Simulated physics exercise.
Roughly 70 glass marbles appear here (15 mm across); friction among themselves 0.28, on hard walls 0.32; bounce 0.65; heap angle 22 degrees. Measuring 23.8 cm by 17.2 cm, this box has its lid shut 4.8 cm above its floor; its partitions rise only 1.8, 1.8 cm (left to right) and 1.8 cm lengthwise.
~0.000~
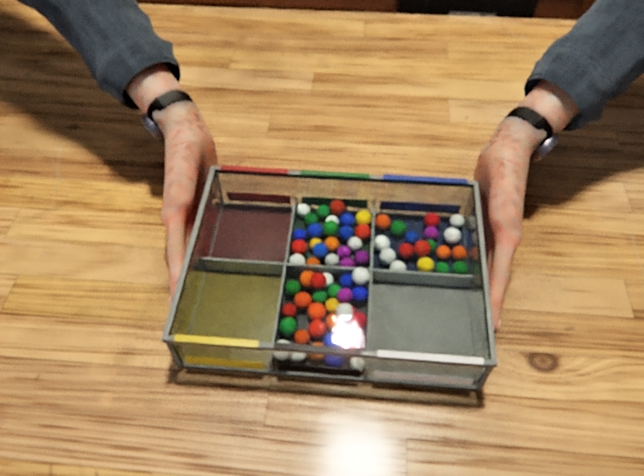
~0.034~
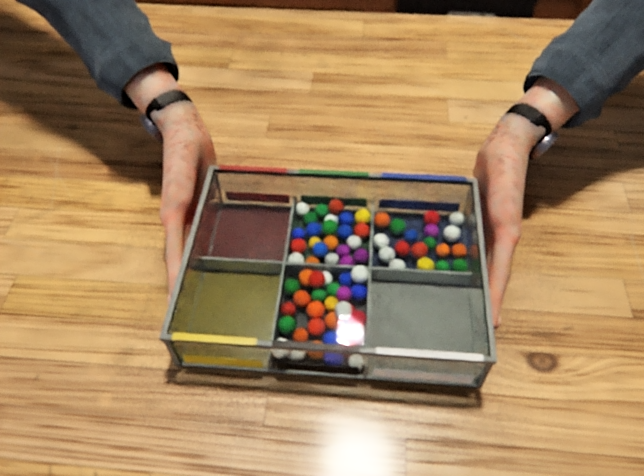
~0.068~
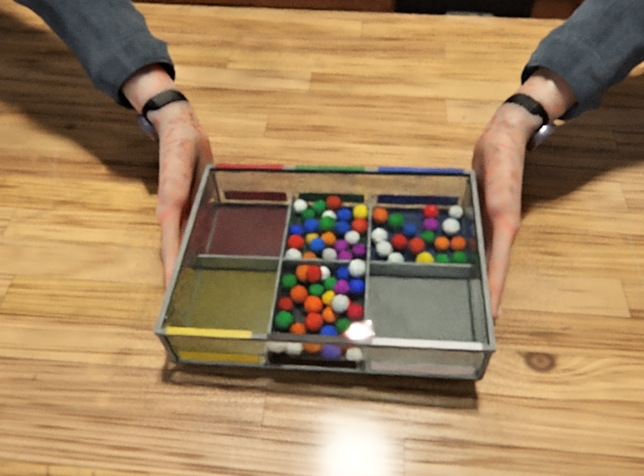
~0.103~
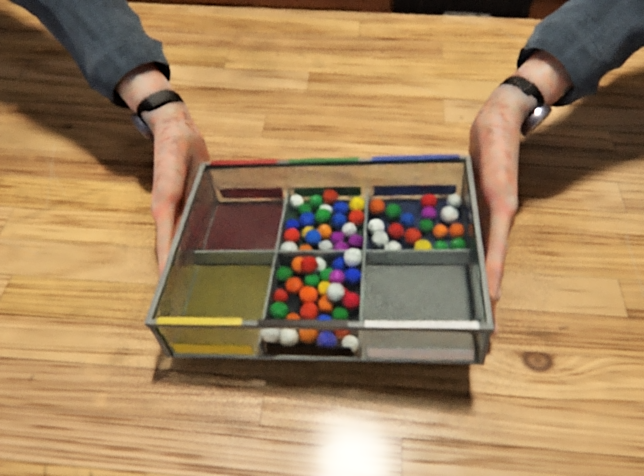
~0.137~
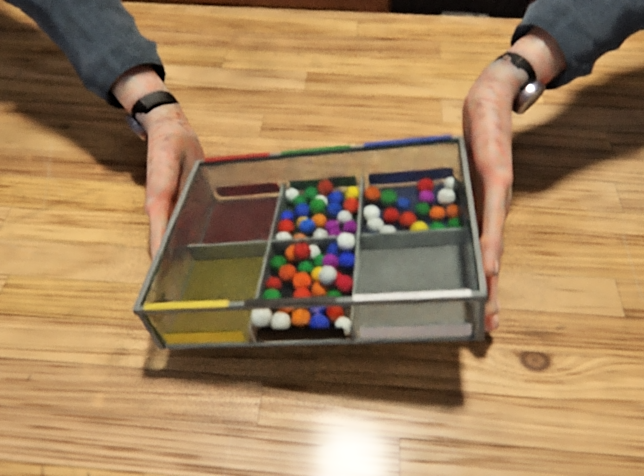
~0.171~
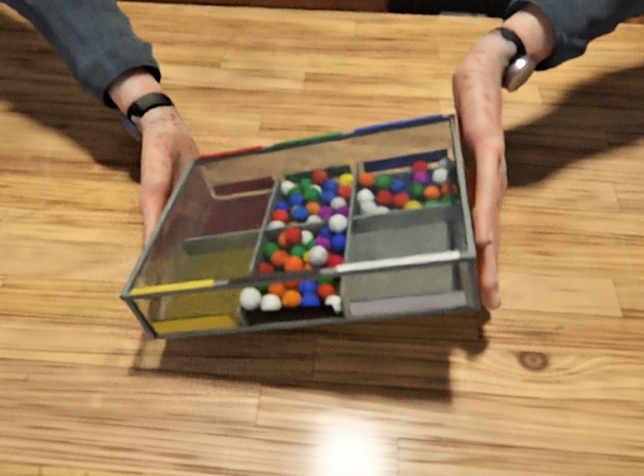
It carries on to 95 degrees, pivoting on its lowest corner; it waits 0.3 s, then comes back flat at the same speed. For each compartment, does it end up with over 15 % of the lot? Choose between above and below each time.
Red compartment: Above, blue compartment: Below, green compartment: Above, yellow compartment: Below, white compartment: Below, black compartment: Below.
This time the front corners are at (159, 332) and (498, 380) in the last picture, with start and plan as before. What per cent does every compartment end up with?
Final shares: Red 0%, blue 5%, green 0%, yellow 0%, white 80%, black 15%.
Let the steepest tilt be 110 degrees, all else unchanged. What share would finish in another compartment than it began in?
I'd estimate around 85 per cent.
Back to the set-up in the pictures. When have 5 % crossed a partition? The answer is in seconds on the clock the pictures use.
0.50 s, roughly.
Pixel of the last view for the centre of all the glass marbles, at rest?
Estimated resting centre: Around (252, 228).
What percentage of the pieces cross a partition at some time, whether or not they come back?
85 %, roughly.
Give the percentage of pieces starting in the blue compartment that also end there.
That compartment keeps close to 30 per cent of its own pieces.
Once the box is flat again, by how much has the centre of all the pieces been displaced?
I'd put the distance at roughly 8.5 cm.
Then, at 0.81 s, tilt 95 degrees; red 40 %, blue 10 %, green 30 %, yellow 5 %, black 15 %.
After 1.24 s, tilt 53 degrees; red 65 %, blue 5 %, green 20 %, yellow 5 %.
After 1.75 s, tilt 0 degrees; red 70 %, blue 5 %, green 20 %, yellow 5 %.
By 2.6 s all is still; red 70 %, blue 5 %, green 20 %, yellow 5 %, white 0 %, black 0 %.
